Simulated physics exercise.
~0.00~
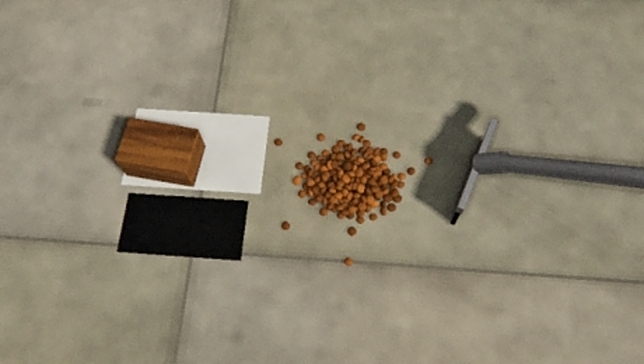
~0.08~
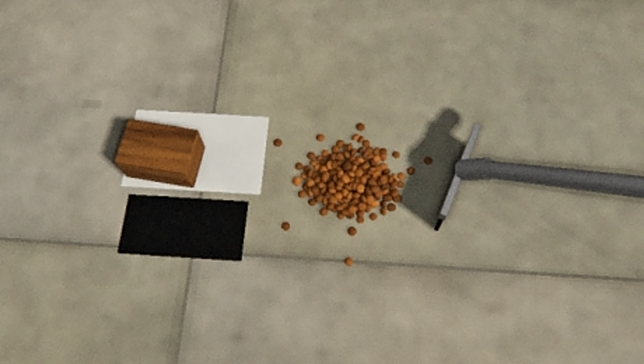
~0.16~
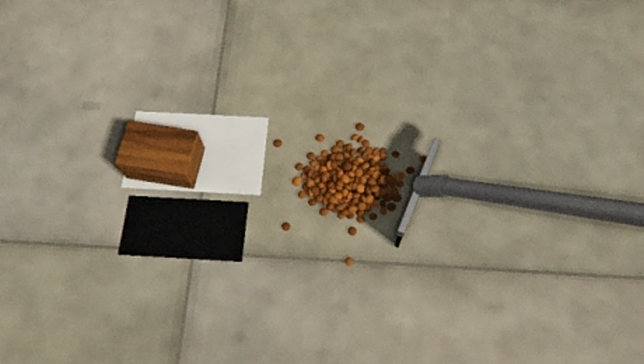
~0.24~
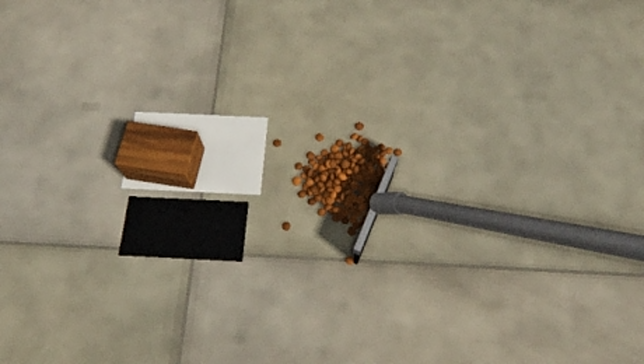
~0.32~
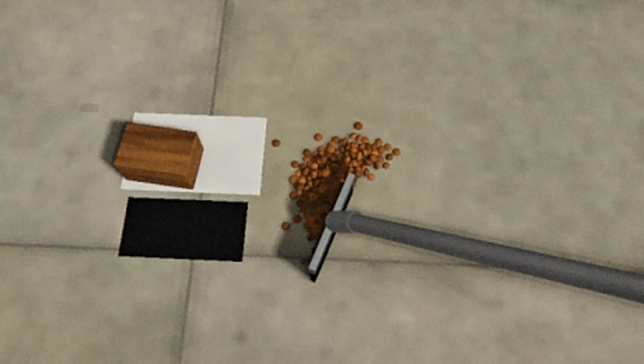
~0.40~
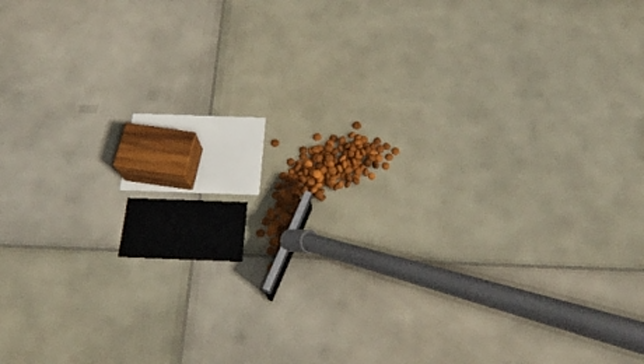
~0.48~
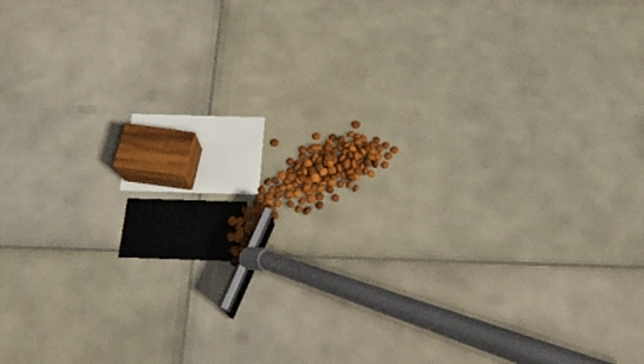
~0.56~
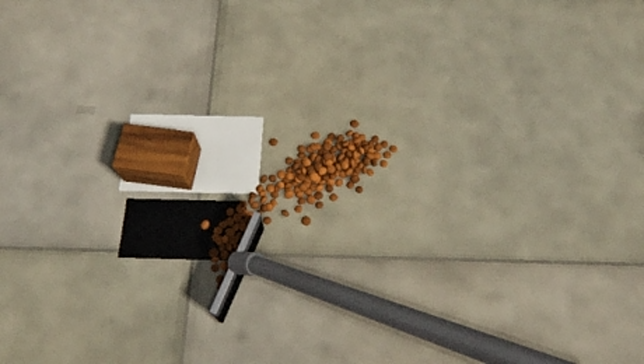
Squeegee sweeping left and downward through a pile of brown kibble, smearing it diagonally and pushing a few pieces onto a black mat.
